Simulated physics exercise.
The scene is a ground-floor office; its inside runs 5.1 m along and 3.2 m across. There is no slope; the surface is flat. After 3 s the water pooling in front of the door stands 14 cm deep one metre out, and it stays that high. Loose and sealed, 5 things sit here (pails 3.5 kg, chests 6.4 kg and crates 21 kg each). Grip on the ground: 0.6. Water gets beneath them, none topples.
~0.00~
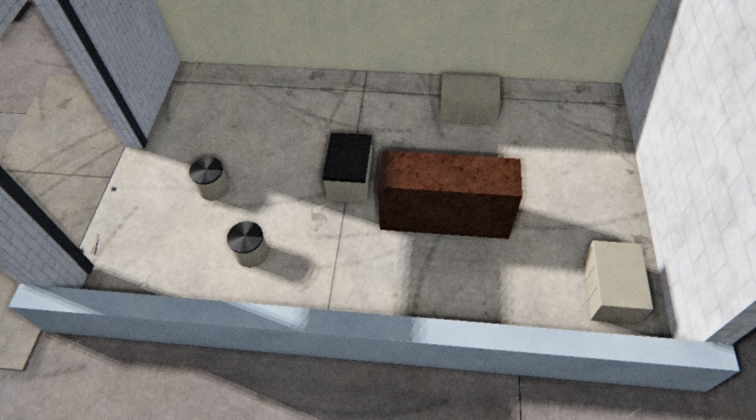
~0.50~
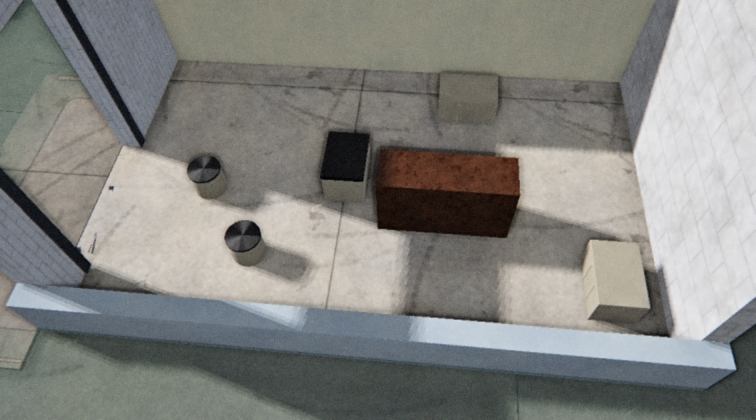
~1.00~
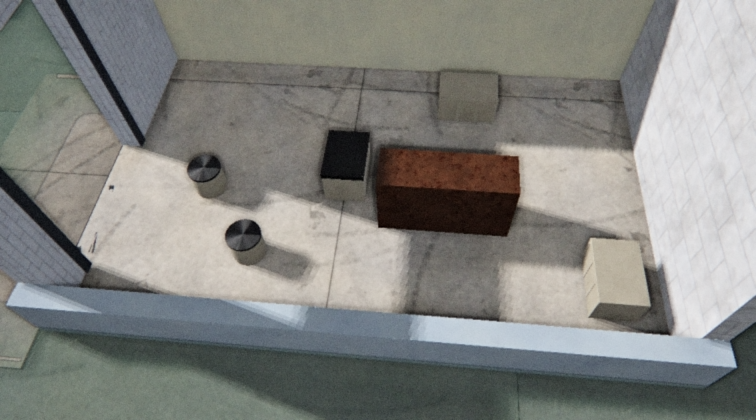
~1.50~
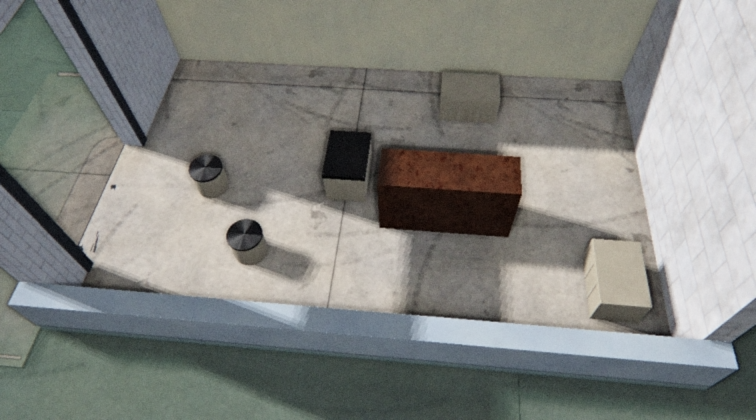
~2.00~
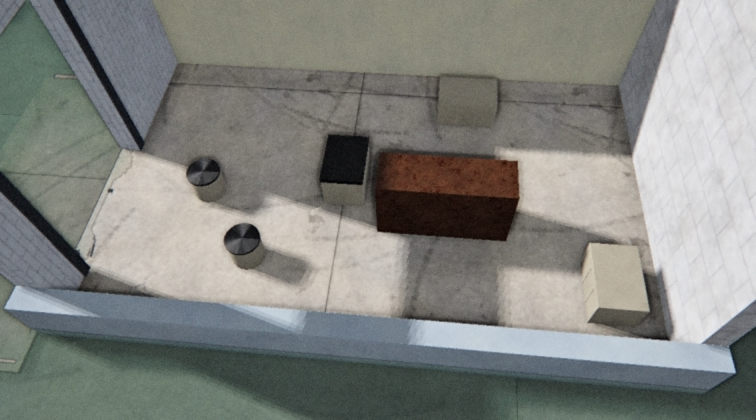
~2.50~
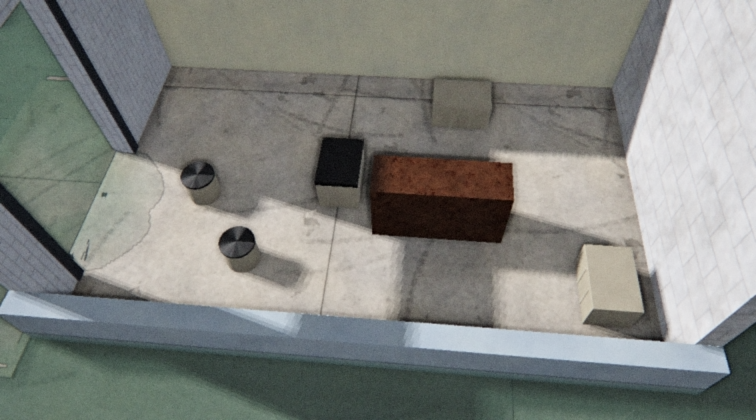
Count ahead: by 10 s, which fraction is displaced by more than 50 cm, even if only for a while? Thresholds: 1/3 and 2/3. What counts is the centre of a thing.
Watching this, I'd call it a moderate share.
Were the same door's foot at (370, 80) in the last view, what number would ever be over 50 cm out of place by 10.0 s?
Then the count would be 2.
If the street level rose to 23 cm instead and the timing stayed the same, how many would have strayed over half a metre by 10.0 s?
The count would be 5.
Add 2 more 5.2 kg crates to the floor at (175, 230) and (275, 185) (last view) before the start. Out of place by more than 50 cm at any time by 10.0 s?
Order as asked - beyond the cutoff and beyond the cutoff.
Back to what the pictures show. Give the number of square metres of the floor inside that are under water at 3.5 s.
At that time the wet patch spans about 2.0 m2.
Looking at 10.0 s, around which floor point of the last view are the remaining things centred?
Around (515, 193).
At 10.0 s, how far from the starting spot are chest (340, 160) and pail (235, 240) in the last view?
First 200 cm, then 300 cm.
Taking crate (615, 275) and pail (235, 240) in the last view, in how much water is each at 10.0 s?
Some 5 cm at the first, some 6 cm at the second.
After 3.5 s 0 of 5 are over 50 cm from their spots; 0 afloat.
After 4.5 s 1 of 5 are over 50 cm from their spots; 0 afloat.
After 7.0 s 3 of 5 are over 50 cm from their spots; 0 afloat.
After 10.0 s 3 of 5 are over 50 cm from their spots, and 3 have been at some point; 3 afloat.
